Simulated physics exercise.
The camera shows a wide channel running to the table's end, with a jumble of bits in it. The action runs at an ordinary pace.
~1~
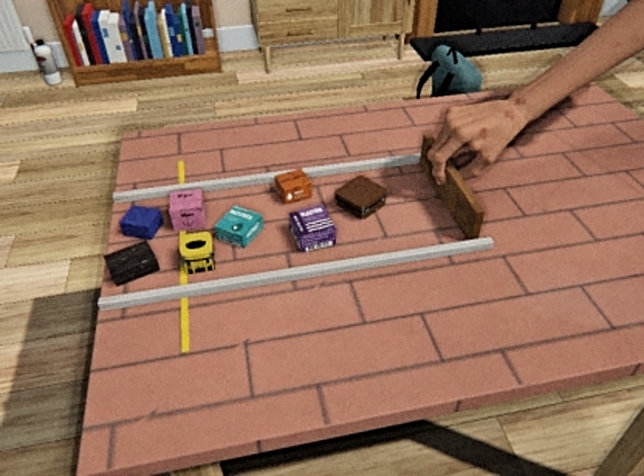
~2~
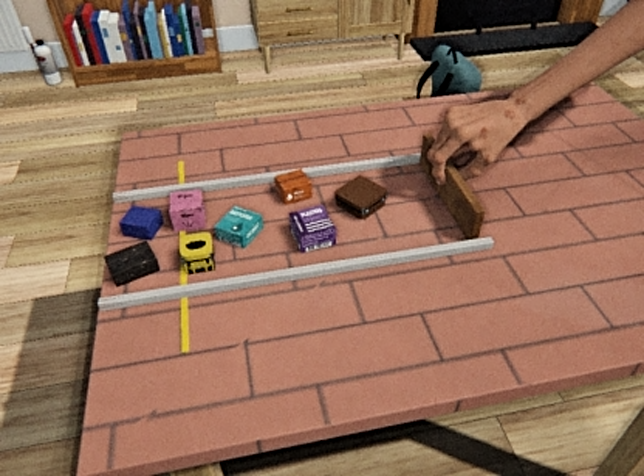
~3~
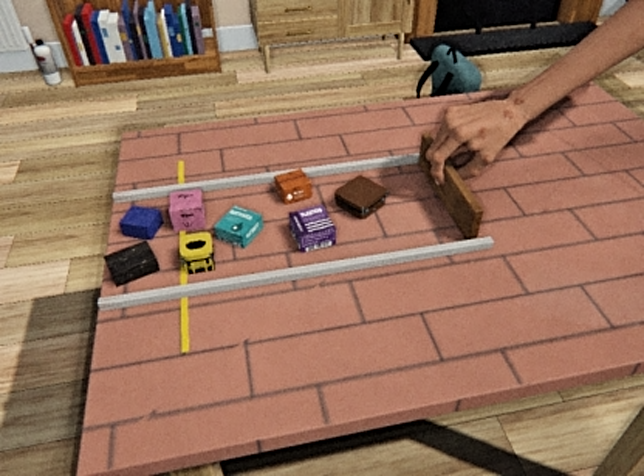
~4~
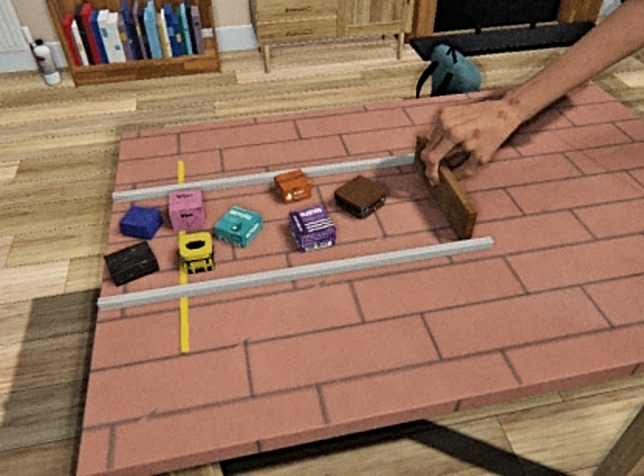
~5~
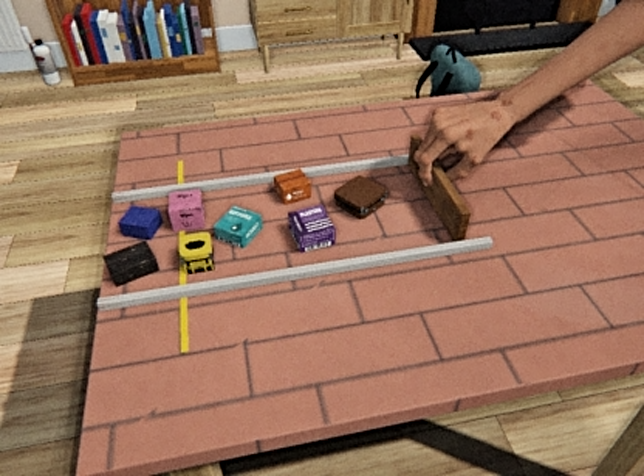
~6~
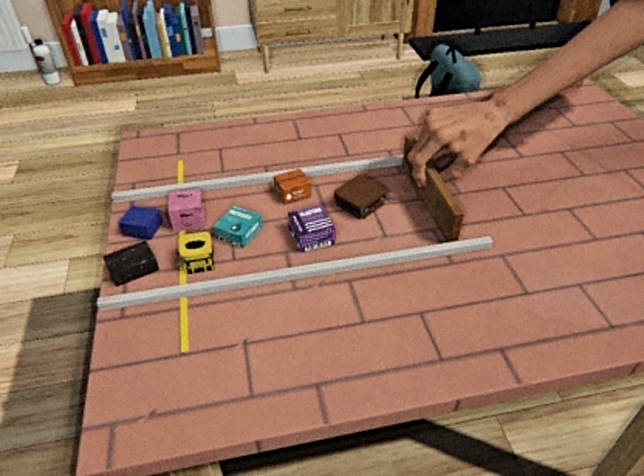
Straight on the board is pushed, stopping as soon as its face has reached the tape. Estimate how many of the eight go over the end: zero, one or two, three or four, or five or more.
My estimate: One or two.
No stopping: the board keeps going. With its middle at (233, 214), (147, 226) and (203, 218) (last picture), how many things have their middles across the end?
The numbers are 0, 4 and 0.
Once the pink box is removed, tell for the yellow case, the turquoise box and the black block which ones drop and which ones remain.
Well, the yellow case is still there, the turquoise box is still there, and the black block winds up down.
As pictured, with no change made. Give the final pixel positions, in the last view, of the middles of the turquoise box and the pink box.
Around (122, 244), then around (121, 213).
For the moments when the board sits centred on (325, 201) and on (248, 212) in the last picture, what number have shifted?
The count reaches 3 first and 6 second.
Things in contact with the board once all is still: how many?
That comes to 3.
Soon after, none off yet; black block at rest near (131, 263); blue block at rest near (141, 222); pink box at rest near (187, 210).
After that, none off yet; black block at rest near (127, 264); blue block displaced a little near (127, 224); pink box displaced about its own width near (159, 207).
In the end, the number that fall off is one or two; gone, blue block and black block.
